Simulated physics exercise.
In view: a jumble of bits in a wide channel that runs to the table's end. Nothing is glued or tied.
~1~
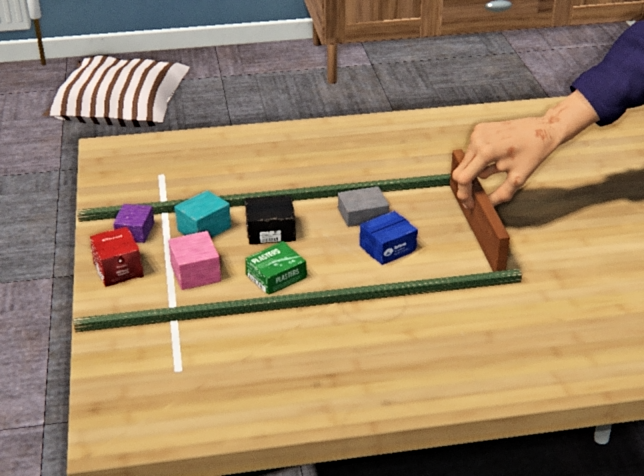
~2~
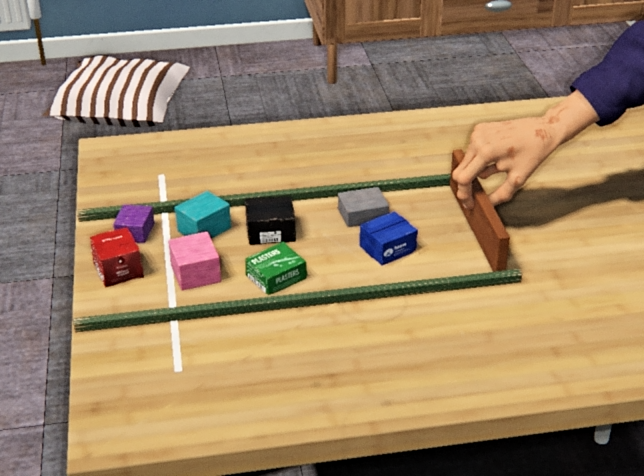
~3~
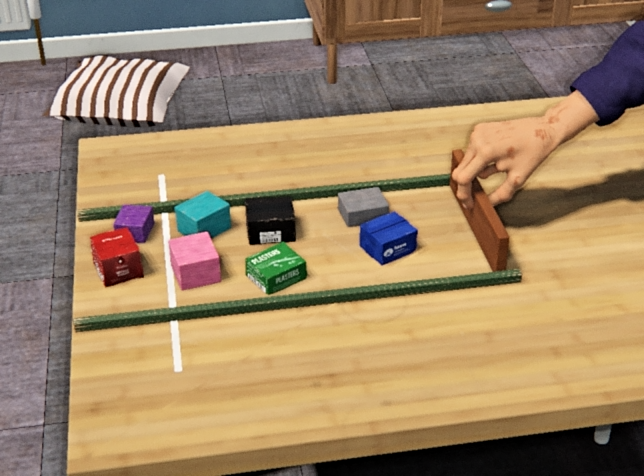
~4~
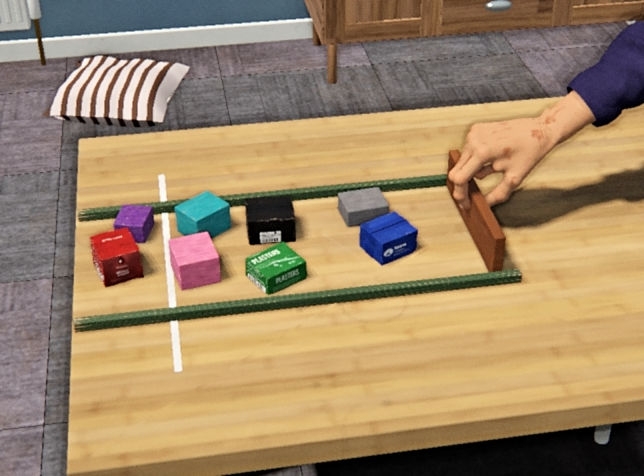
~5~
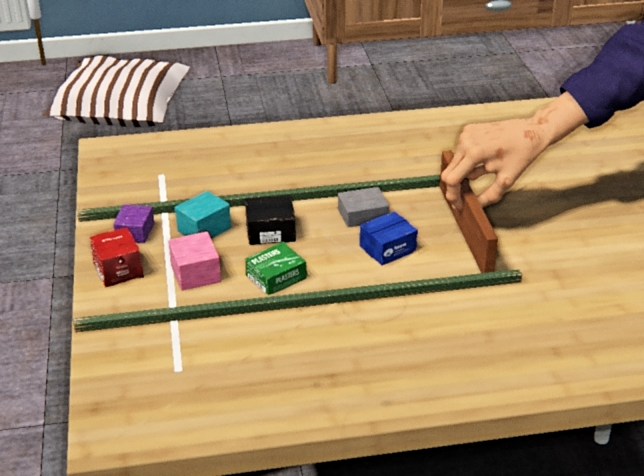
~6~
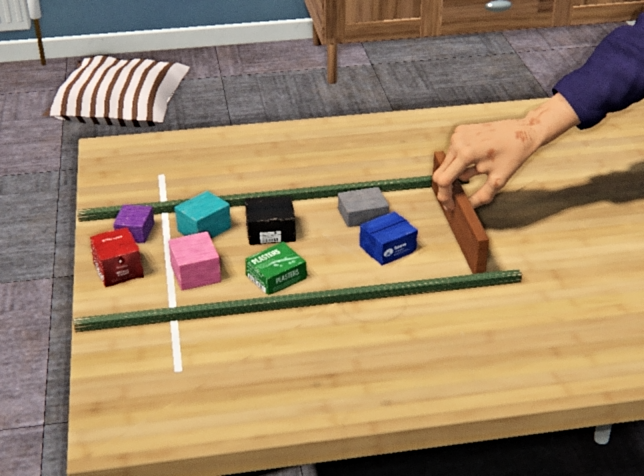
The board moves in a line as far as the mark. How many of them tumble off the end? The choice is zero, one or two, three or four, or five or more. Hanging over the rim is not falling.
As it turns out, the number that fall off is three or four.
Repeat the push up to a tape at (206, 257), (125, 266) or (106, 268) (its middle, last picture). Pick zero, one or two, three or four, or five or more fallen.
The falls would be one to two; five or over; more than four.
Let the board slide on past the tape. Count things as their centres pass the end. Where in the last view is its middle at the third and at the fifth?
First at (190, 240), next at (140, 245).
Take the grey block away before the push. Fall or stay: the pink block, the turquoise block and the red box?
The pink block survives; the turquoise block is kept; the red box drops off.
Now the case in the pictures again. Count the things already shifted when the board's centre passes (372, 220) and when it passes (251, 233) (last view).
First 2, then 7.
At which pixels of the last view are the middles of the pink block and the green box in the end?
About (103, 271), and the other about (150, 293).
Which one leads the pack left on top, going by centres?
That is the black box.
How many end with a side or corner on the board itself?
That makes 3.
Soon after, none off yet; red box at rest near (116, 257); purple block at rest near (134, 224); pink block at rest near (195, 261).
In the end, the number that fall off is three or four; gone, turquoise block, purple block and red box.
